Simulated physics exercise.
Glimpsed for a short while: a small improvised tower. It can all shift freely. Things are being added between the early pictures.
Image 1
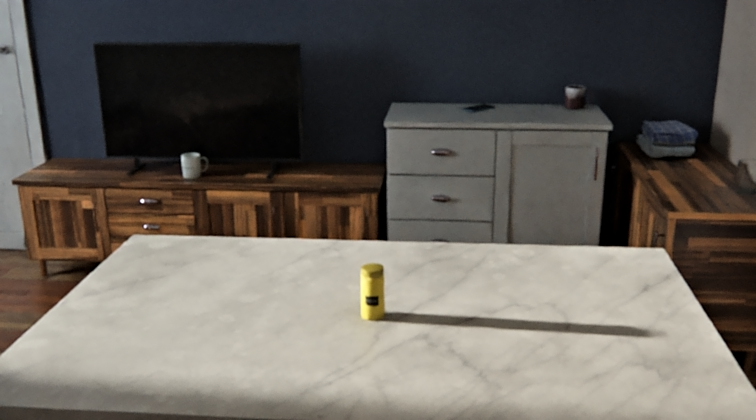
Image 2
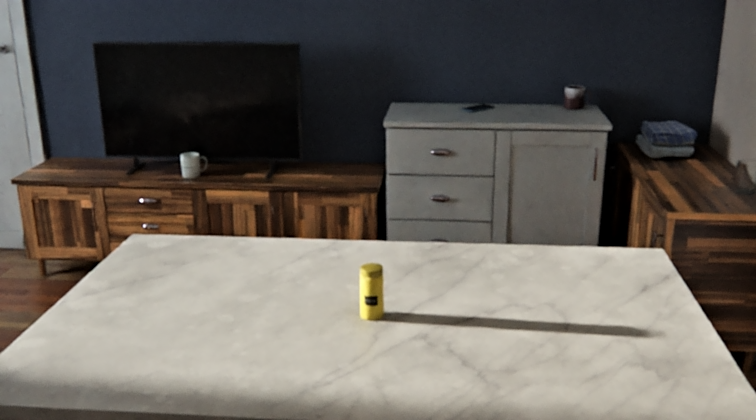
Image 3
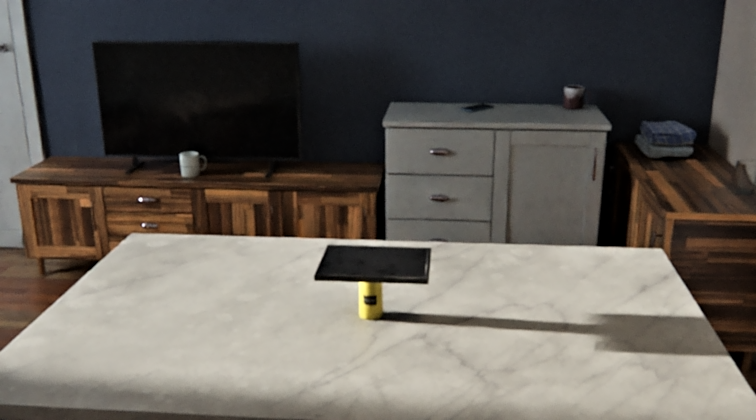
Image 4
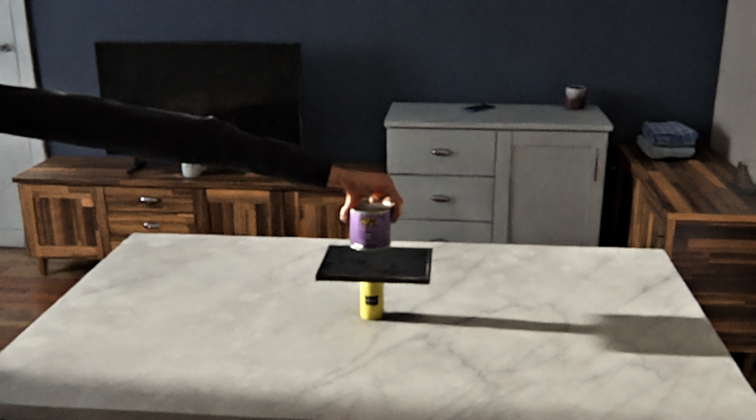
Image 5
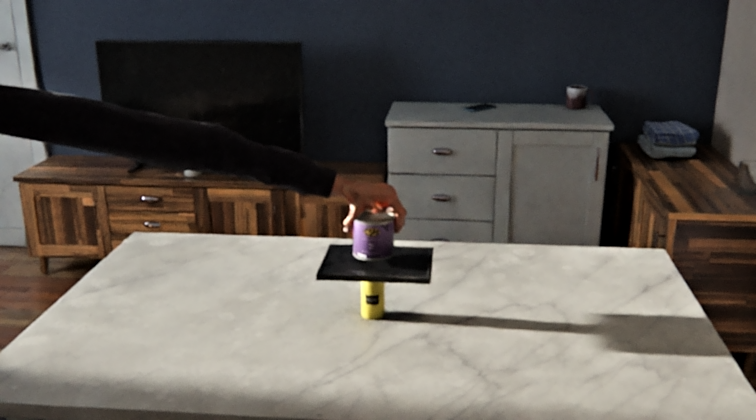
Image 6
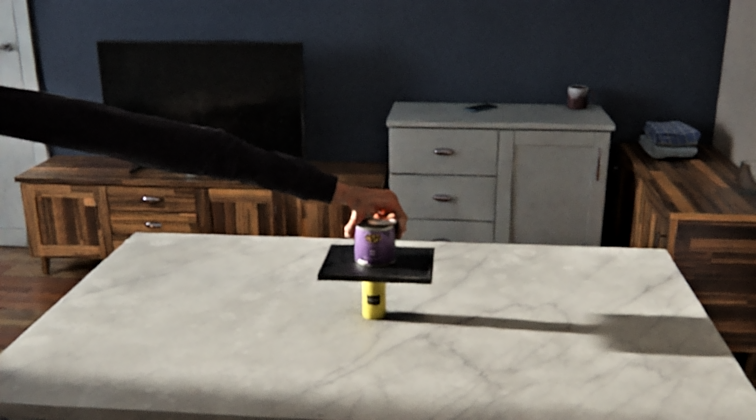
To begin with, a small yellow container stands alone on a pale marble-patterned tabletop, with a television and cabinets behind it. A flat black lid then appears balanced on top of it. An arm reaches in from the left and lowers a purple tin onto the lid, the hand still gripping it.
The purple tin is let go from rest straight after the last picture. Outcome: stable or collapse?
Stable.
Then, 0.80 s on from there, no change.
Then, 1.70 s on from there, purple tin resting near (375, 242).
In the end, all 3 unmoved. At the end, from the last picture's camera, purple tin near (375, 242). The stack stays up.
